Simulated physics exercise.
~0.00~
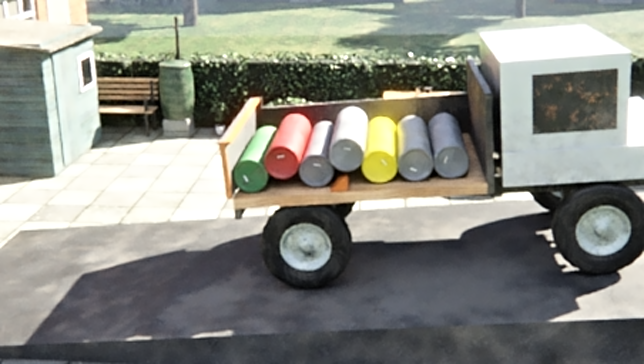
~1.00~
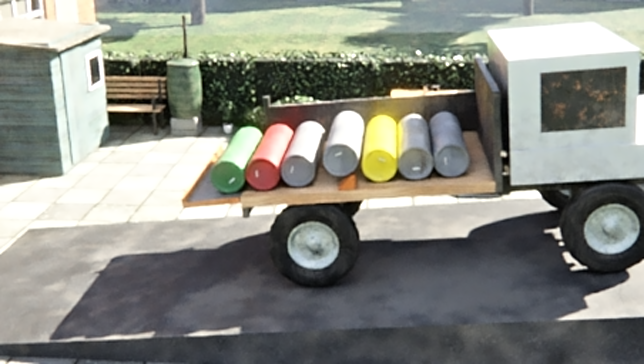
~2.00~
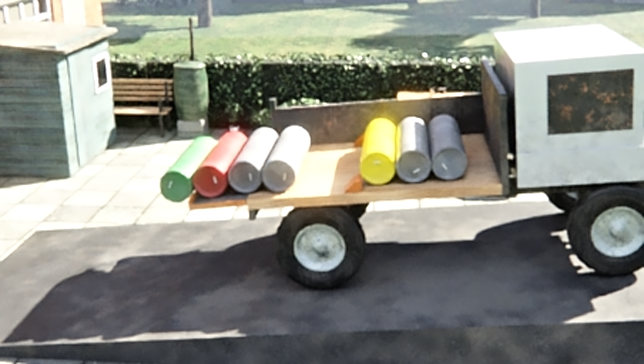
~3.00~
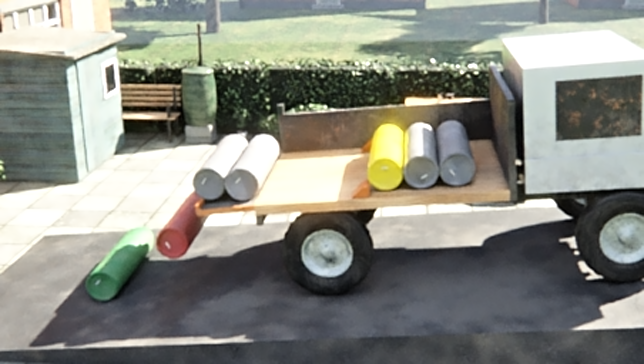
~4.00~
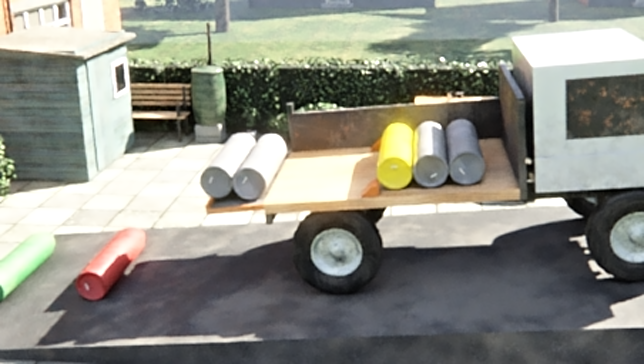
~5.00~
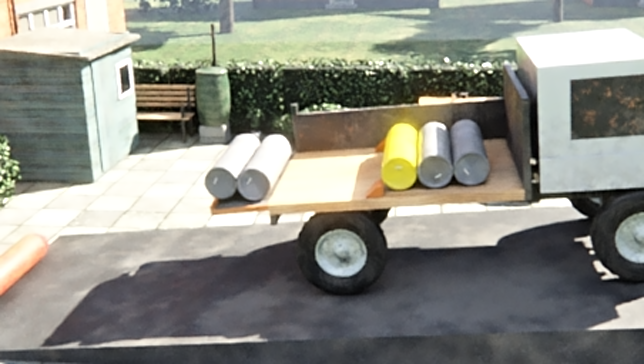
Seven cylinders, one green, one red, one yellow and the rest grey, lie side by side on the flat wooden bed of a white-cabbed truck, seen from the side on a sunlit road by a shed, bench and hedge. The tailgate at the left drops open, and the green, red and two grey ones roll left onto it. Green tumbles off the edge, then red follows, and both roll away down the road and out of view at left. Two grey cylinders stay near the open end, while the yellow and two more greys rest farther up the bed.
